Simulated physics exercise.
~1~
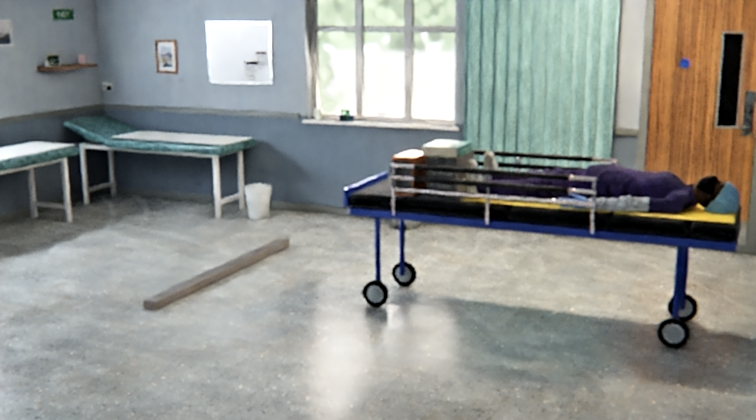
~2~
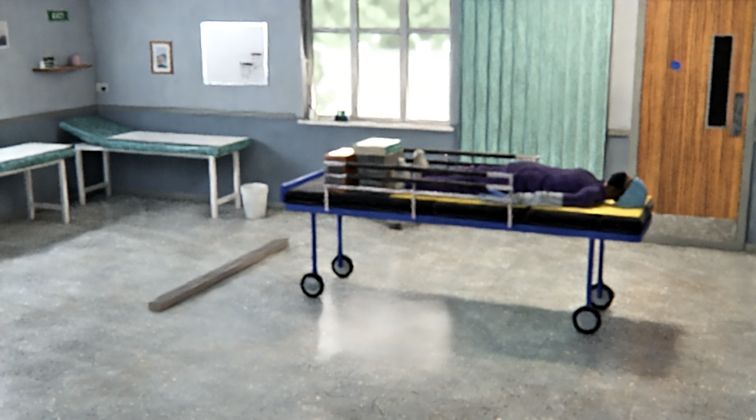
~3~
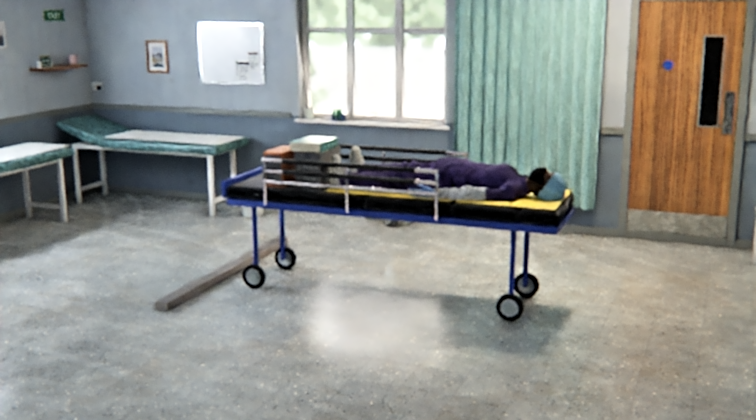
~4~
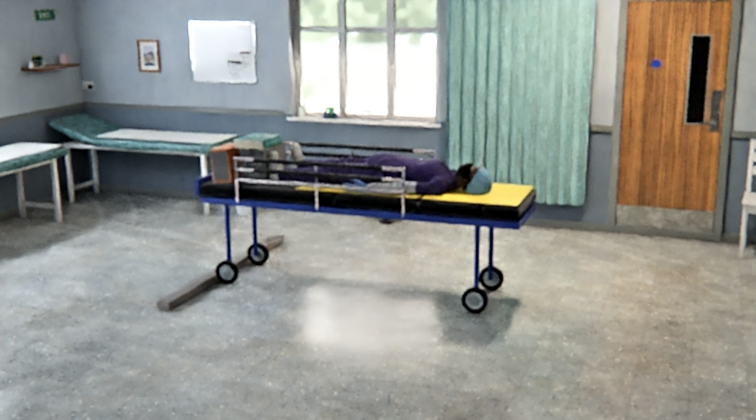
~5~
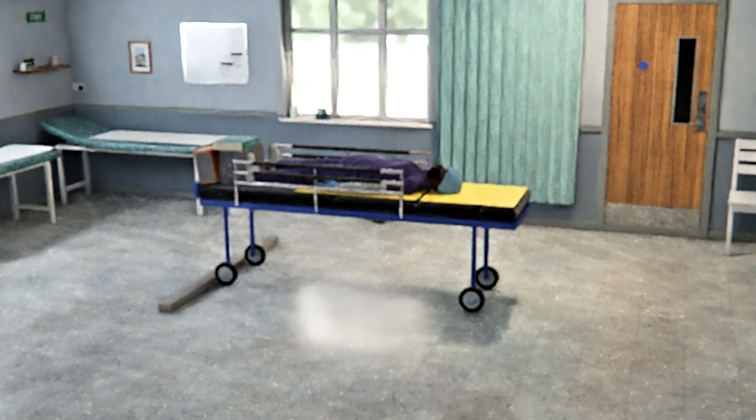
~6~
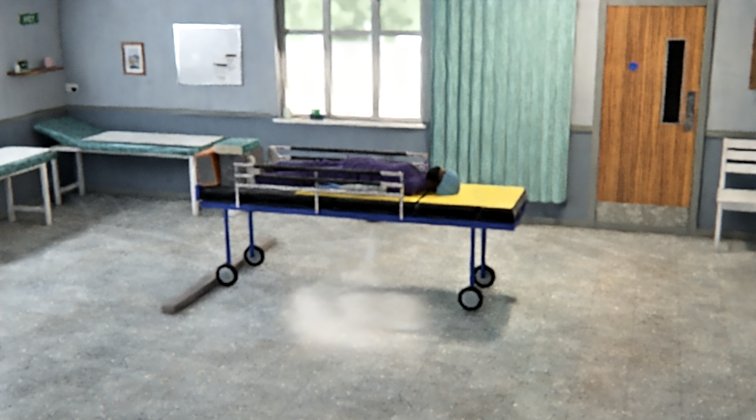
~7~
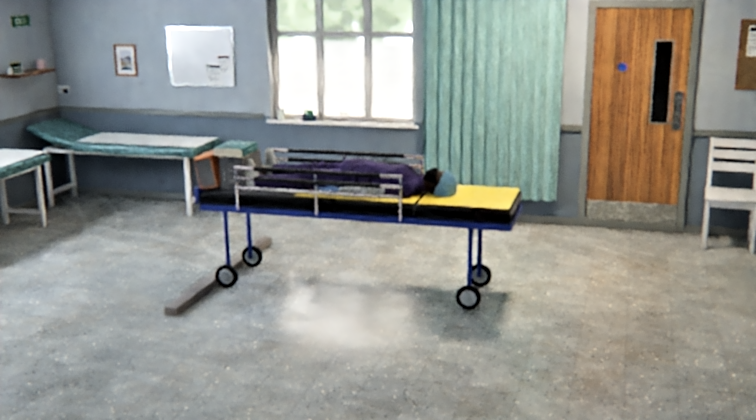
The video shows a wheeled gurney carrying a person in purple, lying down with a few items by the feet, rolling left across a room to a low bar on the floor. It stops there, the person slides a little farther left, and everything stays aboard.
